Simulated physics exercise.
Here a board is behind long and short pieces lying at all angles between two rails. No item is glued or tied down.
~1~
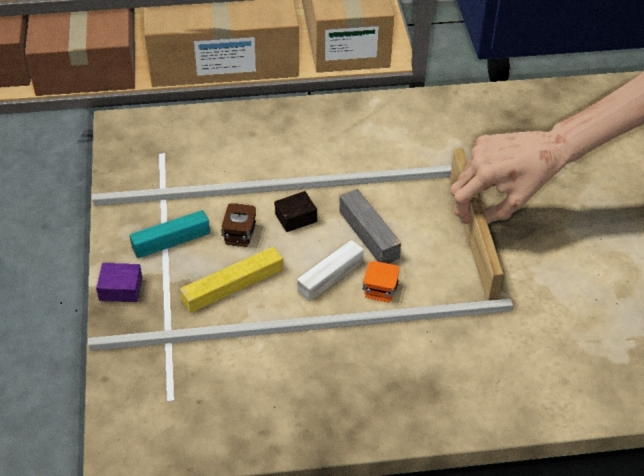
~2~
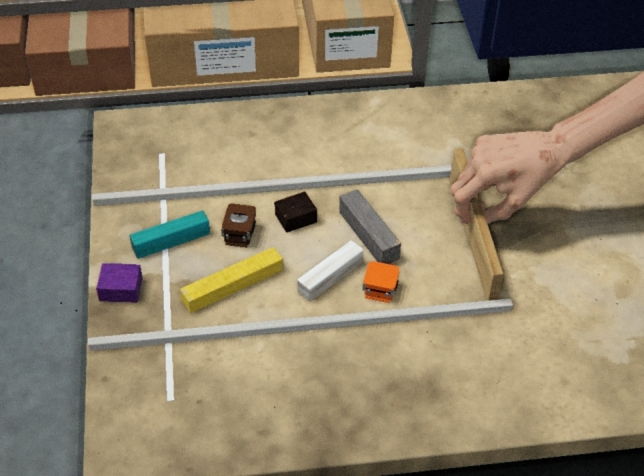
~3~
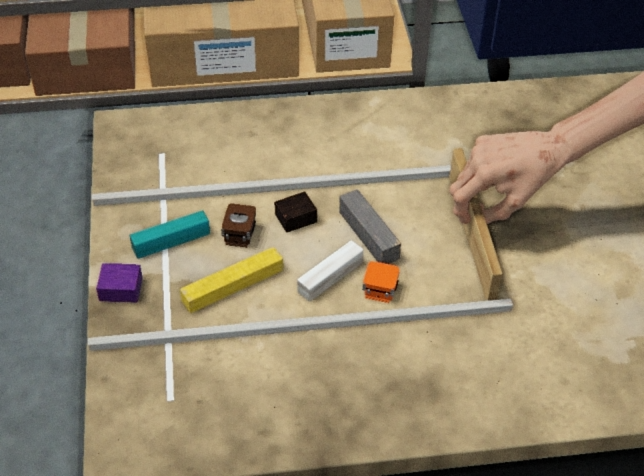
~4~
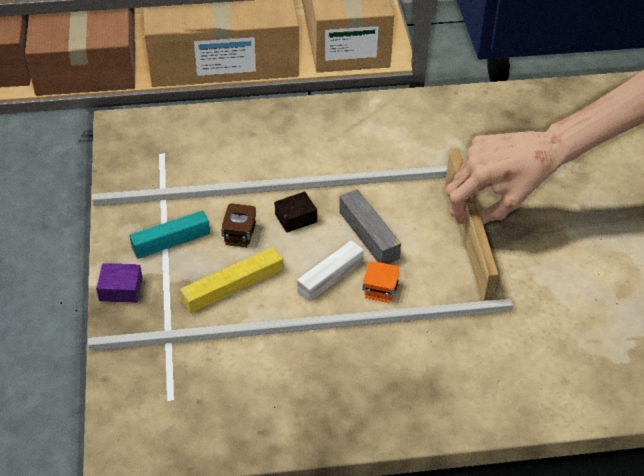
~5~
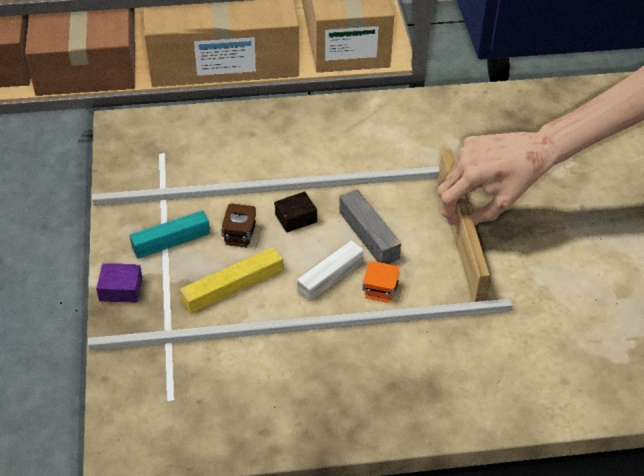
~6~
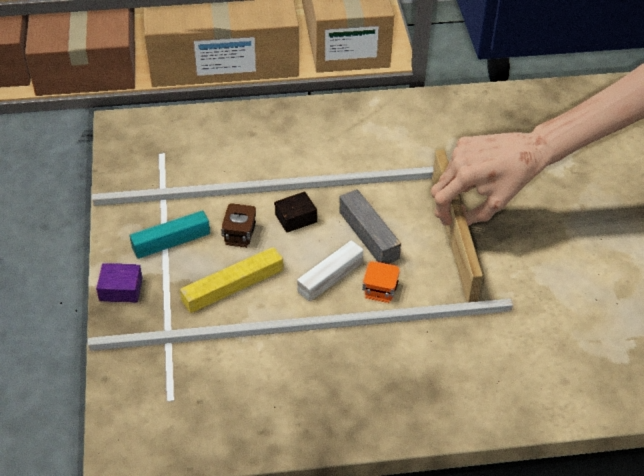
The clip opens on a hand holding a wooden board upright at the right end of two rails, with coloured blocks and bars lying at various angles between them. The board stays almost still at first, then the hand slides it slightly left, while all the pieces stay in place.
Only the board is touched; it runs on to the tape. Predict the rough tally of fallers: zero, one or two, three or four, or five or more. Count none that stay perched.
The number going over the edge will be one or at most two.
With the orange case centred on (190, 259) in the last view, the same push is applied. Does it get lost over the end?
It stays put.
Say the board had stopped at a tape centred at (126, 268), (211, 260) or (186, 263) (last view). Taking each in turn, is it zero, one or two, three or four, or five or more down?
In turn: Five or more; none at all; just one or two.
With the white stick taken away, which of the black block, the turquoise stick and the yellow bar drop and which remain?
Taking them one by one, the black block holds its spot, the turquoise stick drops away and the yellow bar holds its spot.
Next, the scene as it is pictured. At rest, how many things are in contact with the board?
So the total is 2.
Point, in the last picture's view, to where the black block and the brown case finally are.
Result: One at about (124, 219), the other at about (98, 239).
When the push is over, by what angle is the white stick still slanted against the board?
Roughly 10° out of line.
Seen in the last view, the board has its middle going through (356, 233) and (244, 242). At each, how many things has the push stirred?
I make it 3 at the first spot and 7 at the other.
Early on, none off yet; purple block at rest near (120, 283); turquoise stick at rest near (170, 234); yellow bar at rest near (233, 279).
Finally, the number that fall off is one or two; lost, turquoise stick and purple block.
